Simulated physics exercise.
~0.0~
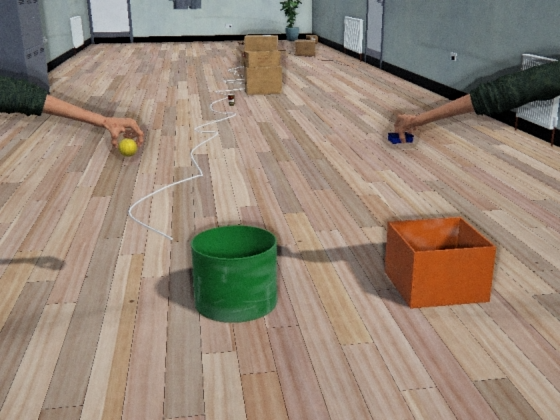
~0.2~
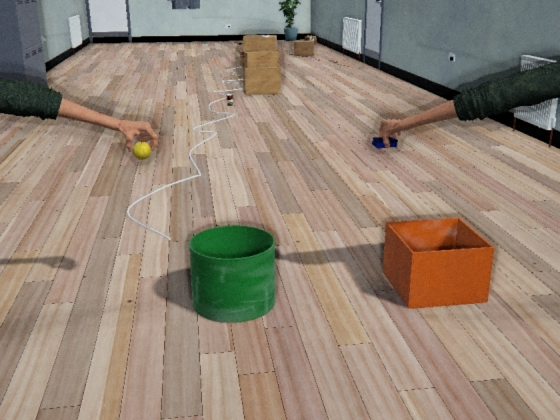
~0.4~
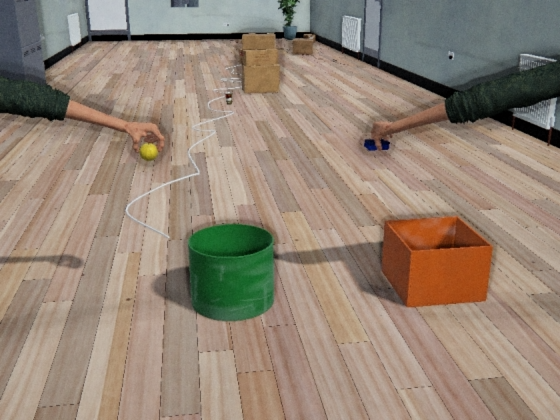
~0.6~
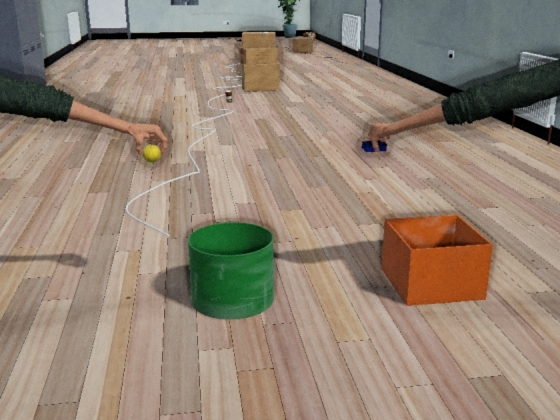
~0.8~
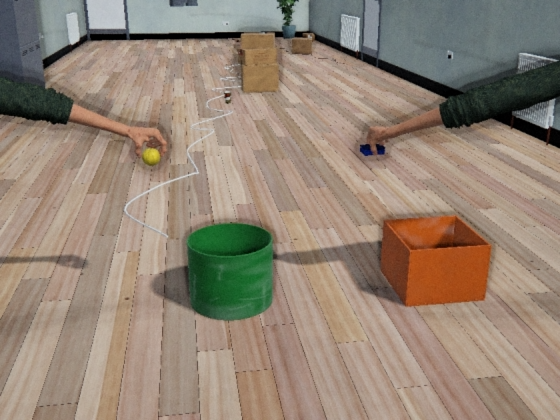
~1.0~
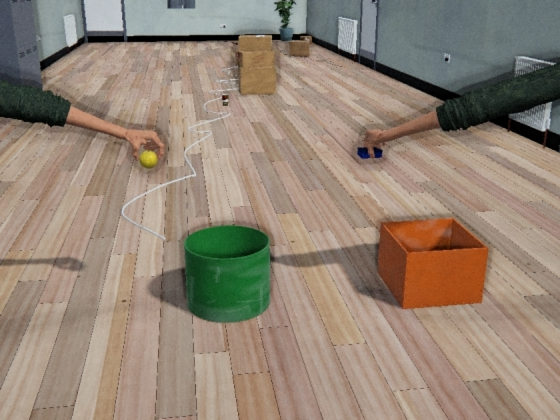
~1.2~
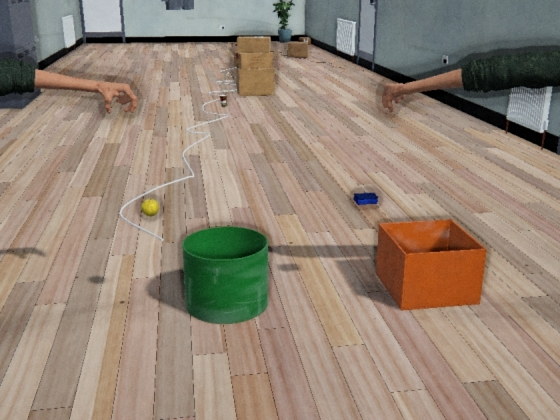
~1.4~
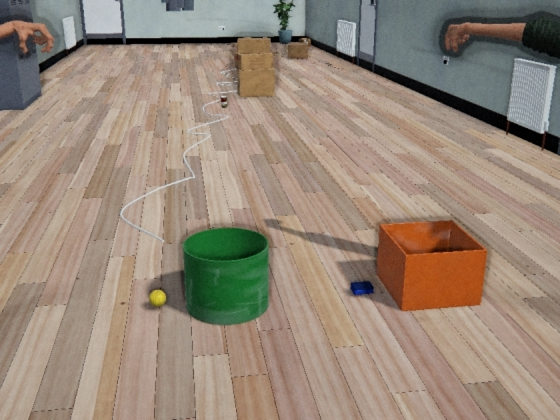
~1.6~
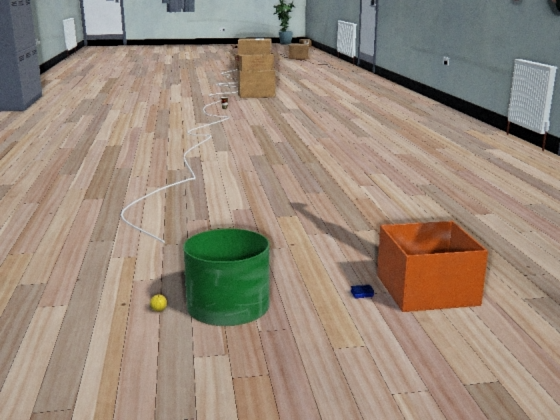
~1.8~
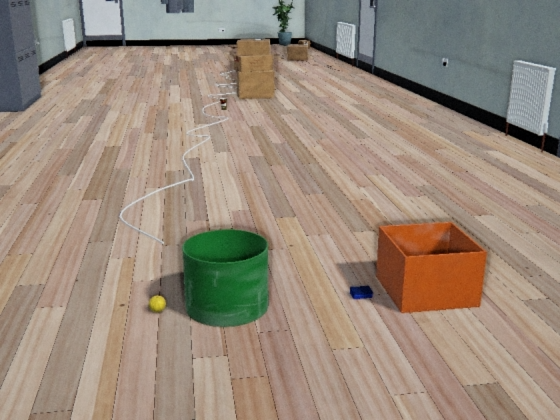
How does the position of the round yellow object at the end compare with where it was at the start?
At the start it is held in the hand on the left, above the floor and farther back. By the end it lies on the floor just to the left of the green bucket, lower in view and slightly farther right.
